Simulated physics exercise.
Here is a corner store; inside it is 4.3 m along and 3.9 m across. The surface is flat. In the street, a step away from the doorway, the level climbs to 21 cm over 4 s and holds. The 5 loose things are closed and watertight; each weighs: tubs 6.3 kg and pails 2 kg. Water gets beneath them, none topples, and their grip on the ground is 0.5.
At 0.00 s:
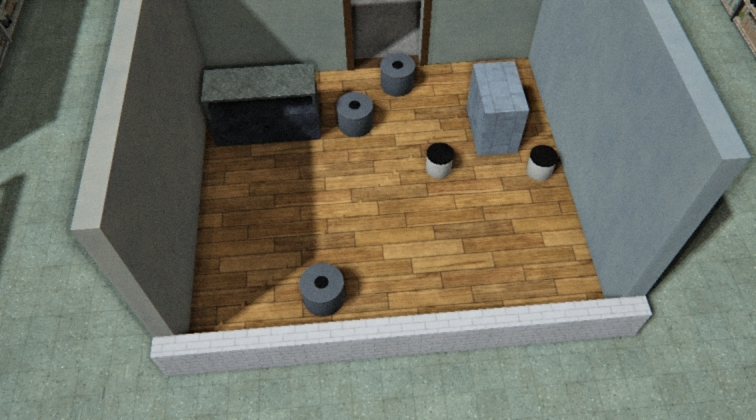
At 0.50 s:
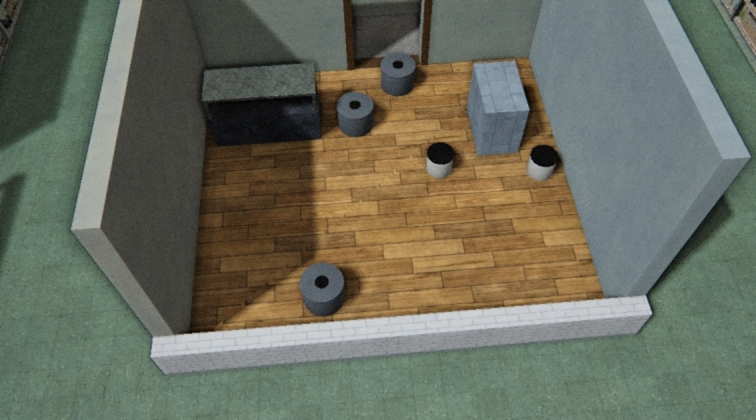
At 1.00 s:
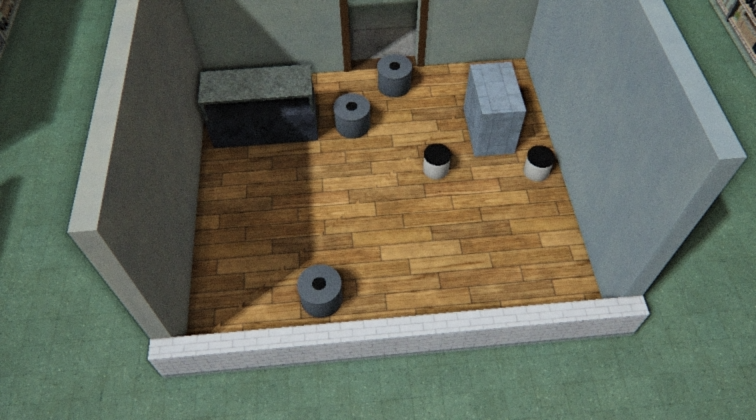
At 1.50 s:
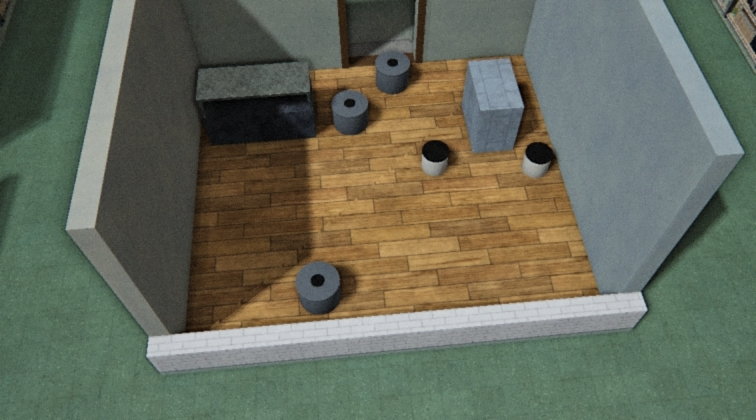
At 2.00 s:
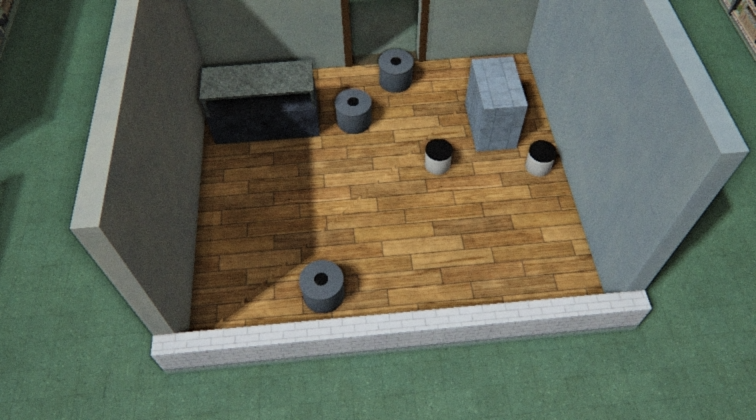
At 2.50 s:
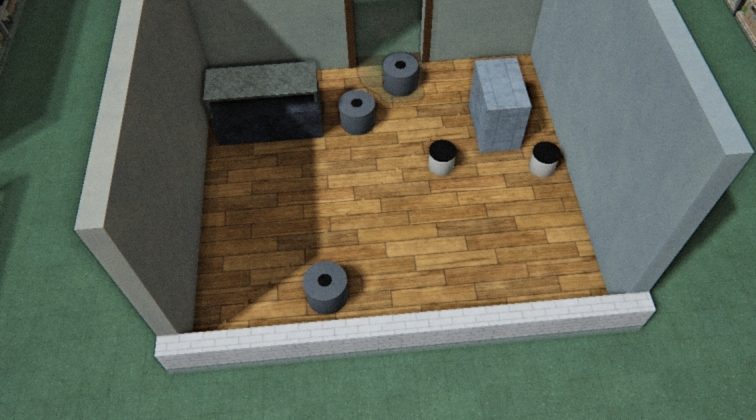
A small shop room with a plank floor, pale walls and a low white front wall is seen from high above, with green ground around it. Three grey tubs stand near the back doorway and at the front, two black-topped white pails sit at right, and a dark counter and a pale blue-grey block stand behind. The objects stay in place while the view sways slightly, and a faint wet patch appears around the rearmost tub.
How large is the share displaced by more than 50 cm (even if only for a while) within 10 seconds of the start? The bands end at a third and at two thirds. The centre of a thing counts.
Share: At least two thirds.
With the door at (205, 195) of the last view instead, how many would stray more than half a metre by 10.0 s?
Then 2.
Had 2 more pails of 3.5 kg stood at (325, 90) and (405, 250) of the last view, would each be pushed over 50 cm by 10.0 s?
In that order: Under, more.
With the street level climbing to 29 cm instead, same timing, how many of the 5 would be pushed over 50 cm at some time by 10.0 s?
In that case 5 of them.
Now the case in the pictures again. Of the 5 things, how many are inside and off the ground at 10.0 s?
I count 5.
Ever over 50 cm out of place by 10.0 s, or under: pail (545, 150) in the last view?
It is under.
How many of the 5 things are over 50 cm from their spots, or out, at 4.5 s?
2 of them.
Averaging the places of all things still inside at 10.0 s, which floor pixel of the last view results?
At about (415, 247).
After 3.5 s 1 of 5 are over 50 cm from their spots; 0 afloat.
After 4.5 s 2 of 5 are over 50 cm from their spots; 0 afloat.
After 7.0 s 3 of 5 are over 50 cm from their spots; 2 afloat.
After 10.0 s 4 of 5 are over 50 cm from their spots, and 4 have been at some point; 5 afloat.
